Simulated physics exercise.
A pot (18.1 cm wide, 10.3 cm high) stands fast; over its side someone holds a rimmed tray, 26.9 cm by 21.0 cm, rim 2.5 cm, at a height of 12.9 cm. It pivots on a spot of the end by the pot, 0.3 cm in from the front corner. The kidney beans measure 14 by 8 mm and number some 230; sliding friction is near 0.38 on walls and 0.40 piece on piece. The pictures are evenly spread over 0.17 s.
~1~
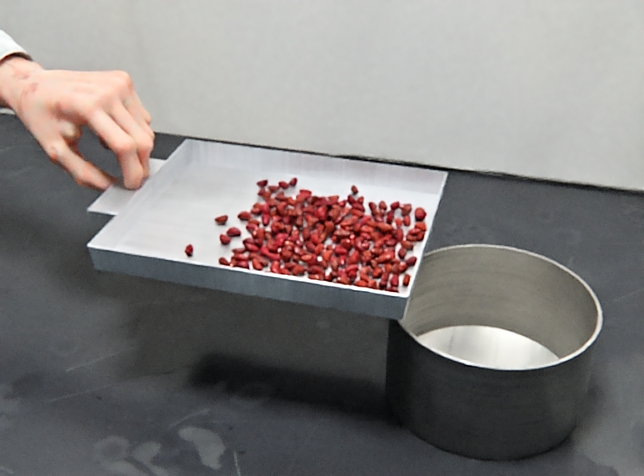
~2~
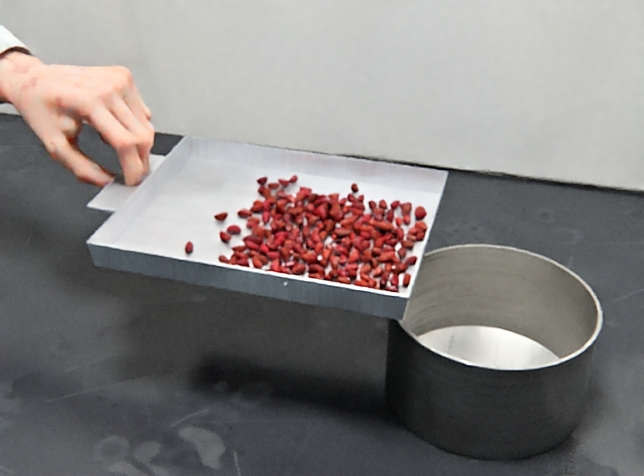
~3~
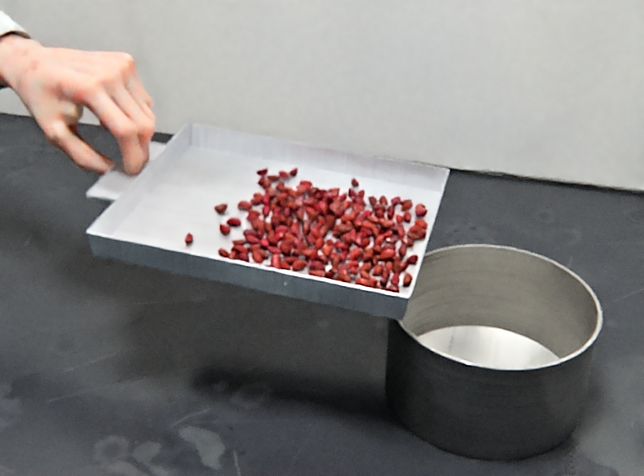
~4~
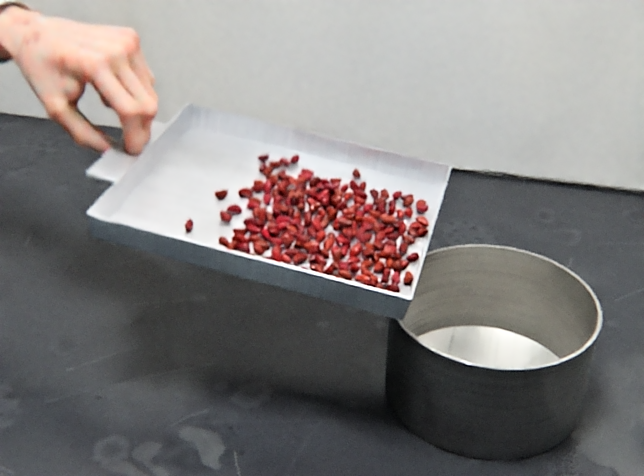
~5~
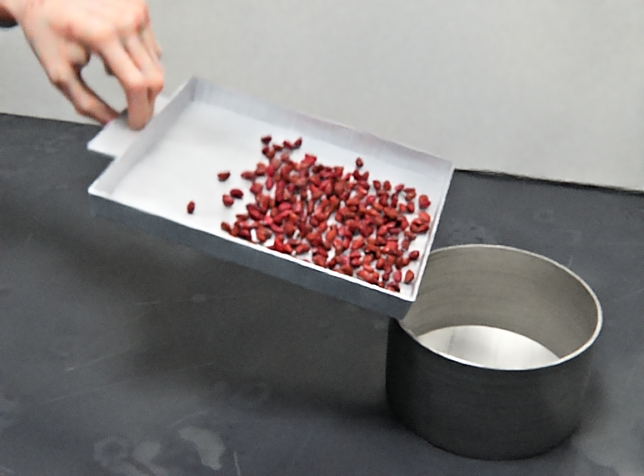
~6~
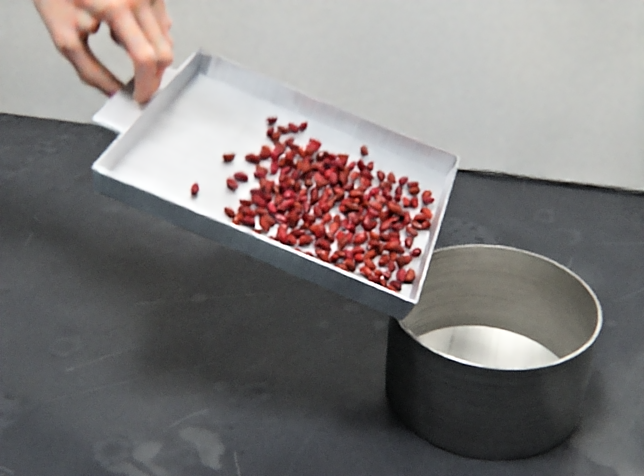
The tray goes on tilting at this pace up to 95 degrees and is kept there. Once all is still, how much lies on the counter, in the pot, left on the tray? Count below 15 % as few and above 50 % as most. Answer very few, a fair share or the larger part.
On the counter: A fair share; in the pot: The larger part; left on the tray: Very few.
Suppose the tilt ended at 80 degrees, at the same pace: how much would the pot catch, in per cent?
Then about 55 per cent.
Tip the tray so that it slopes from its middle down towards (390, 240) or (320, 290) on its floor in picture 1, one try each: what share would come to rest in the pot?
About 70 and 0 per cent.
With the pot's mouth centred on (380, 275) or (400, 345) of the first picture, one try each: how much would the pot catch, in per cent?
About 0 and 60 per cent.
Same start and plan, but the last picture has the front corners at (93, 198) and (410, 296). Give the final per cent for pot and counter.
Pot 80, counter 15.
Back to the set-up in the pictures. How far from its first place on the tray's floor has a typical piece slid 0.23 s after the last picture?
Roughly 3 cm.
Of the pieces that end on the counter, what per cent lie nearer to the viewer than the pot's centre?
Roughly 100 per cent.
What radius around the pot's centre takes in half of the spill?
Some 20 cm.
Then, 0.23 s after the last picture, tilt 58 degrees; the tray holds 100 %, the pot 0 %.
Then, 0.38 s after the last picture, tilt 84 degrees; the tray holds 100 %, the pot 0 %.
Then, 0.66 s after the last picture, tilt 95 degrees; the tray holds 10 %, the pot 65 %.
In the end, counter 20 %, pot 75 %, tray 0 %.
